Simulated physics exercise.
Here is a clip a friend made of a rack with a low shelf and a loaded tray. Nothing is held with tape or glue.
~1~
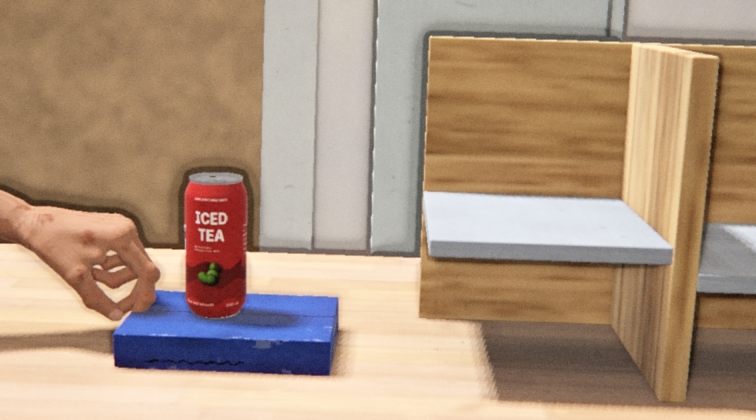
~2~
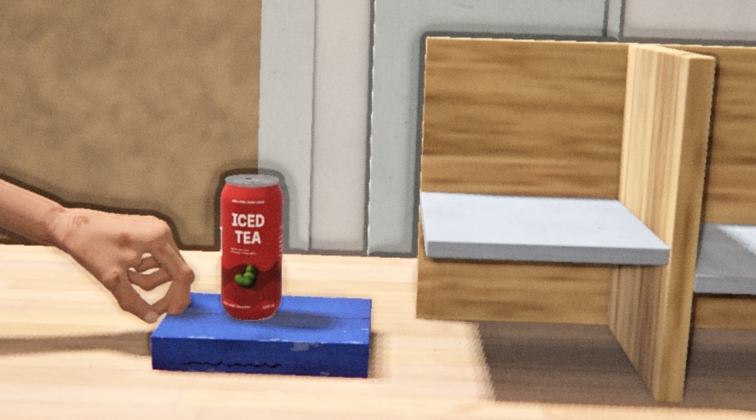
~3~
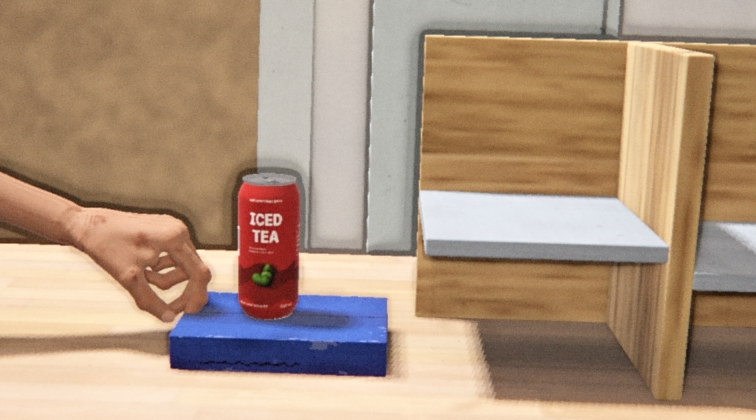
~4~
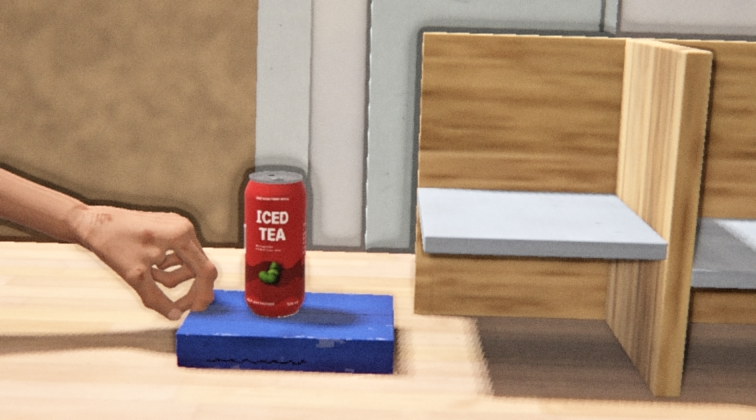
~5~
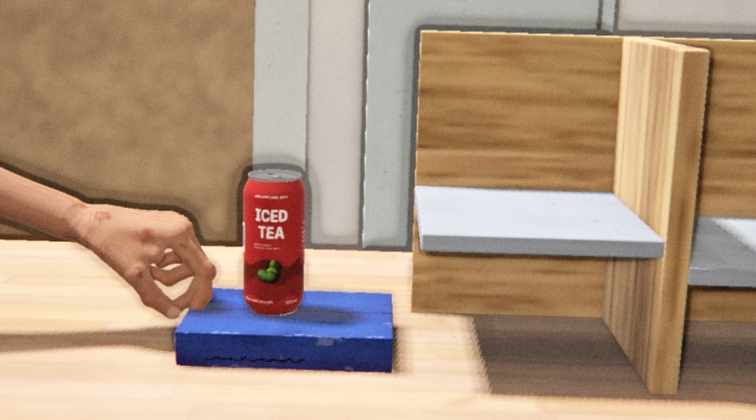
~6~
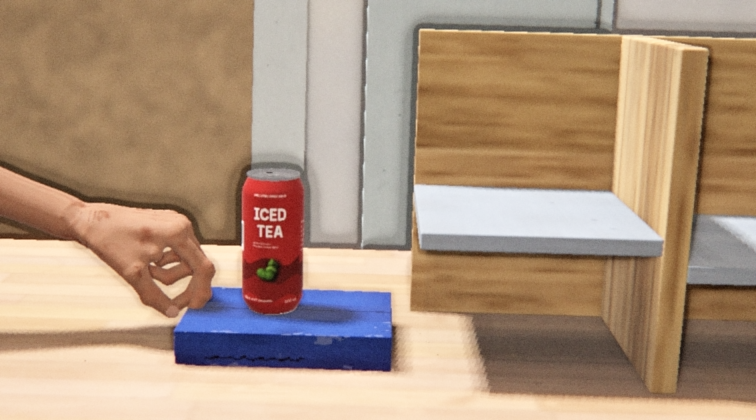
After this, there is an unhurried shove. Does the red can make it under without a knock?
Collides.
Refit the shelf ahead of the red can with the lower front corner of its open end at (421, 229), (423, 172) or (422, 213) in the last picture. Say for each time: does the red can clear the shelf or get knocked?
Try by try, it hits the shelf; goes underneath; hits the shelf.
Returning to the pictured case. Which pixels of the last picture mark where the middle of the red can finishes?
Its middle settles near (337, 316) in the last picture.
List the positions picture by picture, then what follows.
In the first frame, hand sliding it forward; red can (216, 246); blue box (233, 330).
In the second frame, hand sliding it forward; red can (252, 248); shelf (652, 209).
In the third frame, hand sliding it forward; red can (269, 247); blue box (286, 331).
In the fourth frame, hand sliding it forward; red can (275, 245); shelf (650, 204).
In the fifth frame, hand sliding it forward; red can (274, 243); blue box (290, 327).
In the sixth frame, hand sliding it forward; red can (273, 242); shelf (646, 201).
Then, 1.50 s on from there, red can turned 13° from its first pose near (389, 241).
Then, 1.90 s on from there, red can turned 60° from its first pose near (373, 253).
Then, 2.06 s on from there, red can on its side near (337, 295).
In the end, the red can strikes the shelf, near (337, 315).
